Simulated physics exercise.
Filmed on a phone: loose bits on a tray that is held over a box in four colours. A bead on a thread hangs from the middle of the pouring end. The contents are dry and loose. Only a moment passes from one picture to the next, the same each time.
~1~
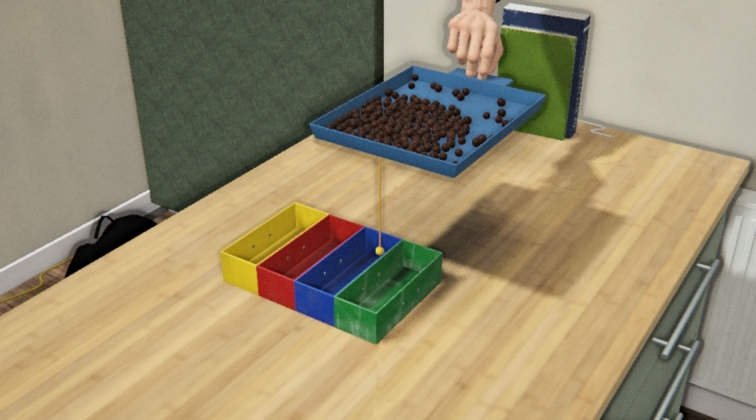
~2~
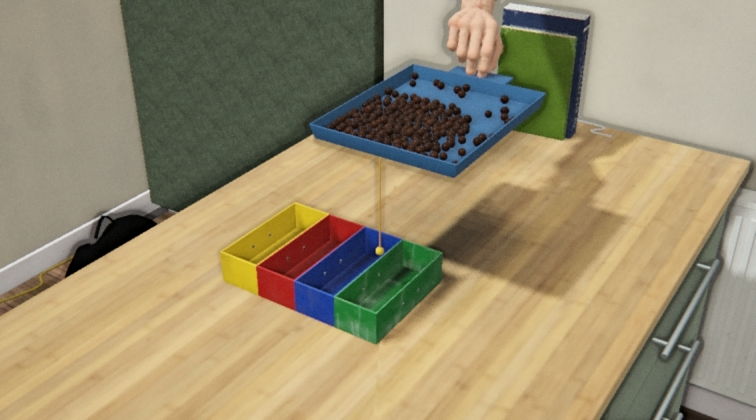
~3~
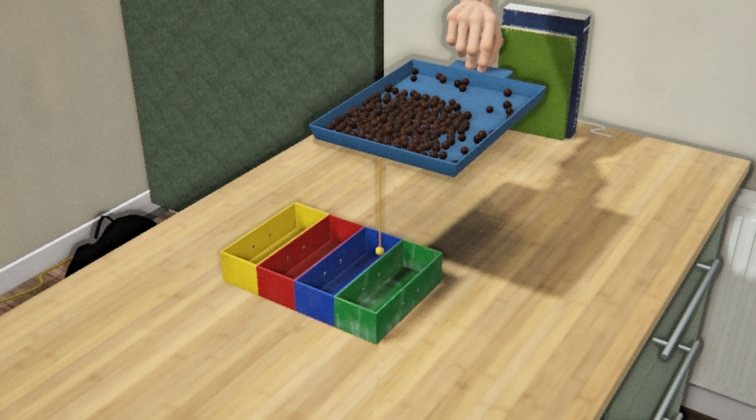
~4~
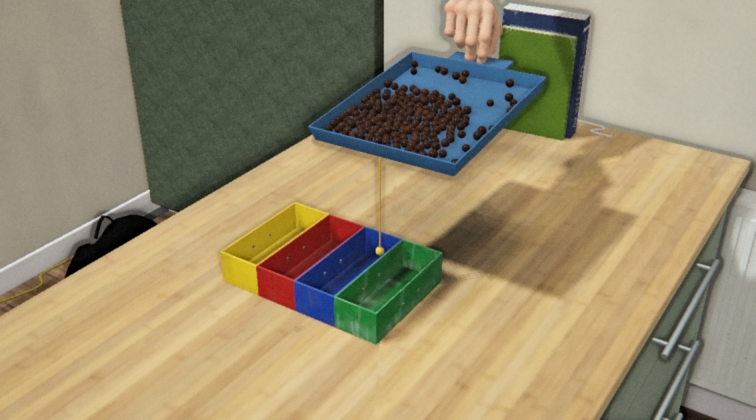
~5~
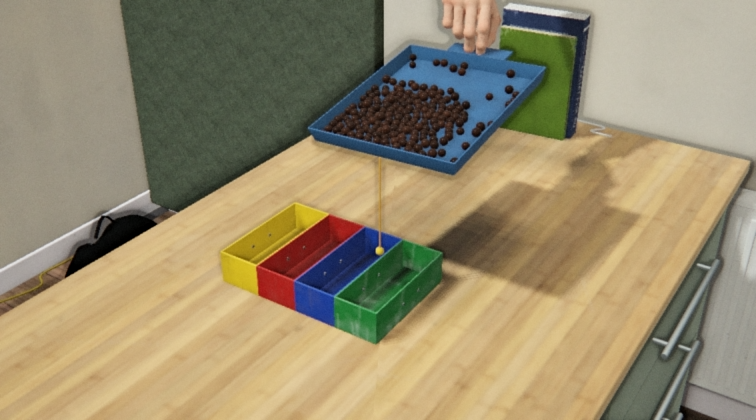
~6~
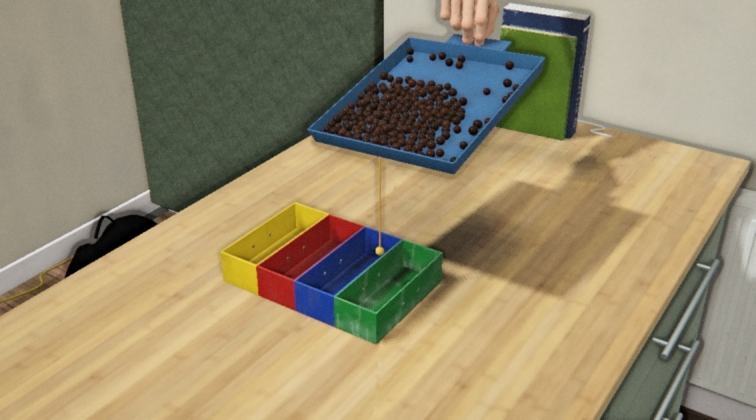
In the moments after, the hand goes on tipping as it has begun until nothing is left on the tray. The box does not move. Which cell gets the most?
The red one ends fullest.
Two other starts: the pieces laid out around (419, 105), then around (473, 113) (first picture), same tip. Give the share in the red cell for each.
The first gives 40 %, the second 50 %.
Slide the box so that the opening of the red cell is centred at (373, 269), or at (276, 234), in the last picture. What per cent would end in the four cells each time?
Roughly 50 per cent, and 80 per cent.
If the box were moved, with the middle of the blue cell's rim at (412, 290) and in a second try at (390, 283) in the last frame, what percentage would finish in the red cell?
The first gives 20 %, the second 20 %.
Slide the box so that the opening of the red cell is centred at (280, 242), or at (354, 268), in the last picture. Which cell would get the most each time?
The first try: Blue. The second: The cell in yellow.
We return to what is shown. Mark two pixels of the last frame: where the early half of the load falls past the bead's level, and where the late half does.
At about (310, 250), then at (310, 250).
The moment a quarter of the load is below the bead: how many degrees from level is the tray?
At about 75°.
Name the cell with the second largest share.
It is the blue cell.
Soon after the last picture, tray tipped steeply; nearly all on the tray; a stray few falling or outside the box.
A little later, tray tipped right over; a small part on the tray; about a third in the red cell; about a quarter in the blue cell; a small part in the green cell; a small part in the yellow cell; a small part falling or outside the box.
Later still, tray tipped past a quarter turn; about half in the red cell; about a quarter in the blue cell; a small part in the green cell; a small part in the yellow cell; a small part falling or outside the box.
At rest, tray tipped past a quarter turn; about half in the red cell; about a quarter in the blue cell; a small part in the green cell; a small part in the yellow cell; a small part outside the box.
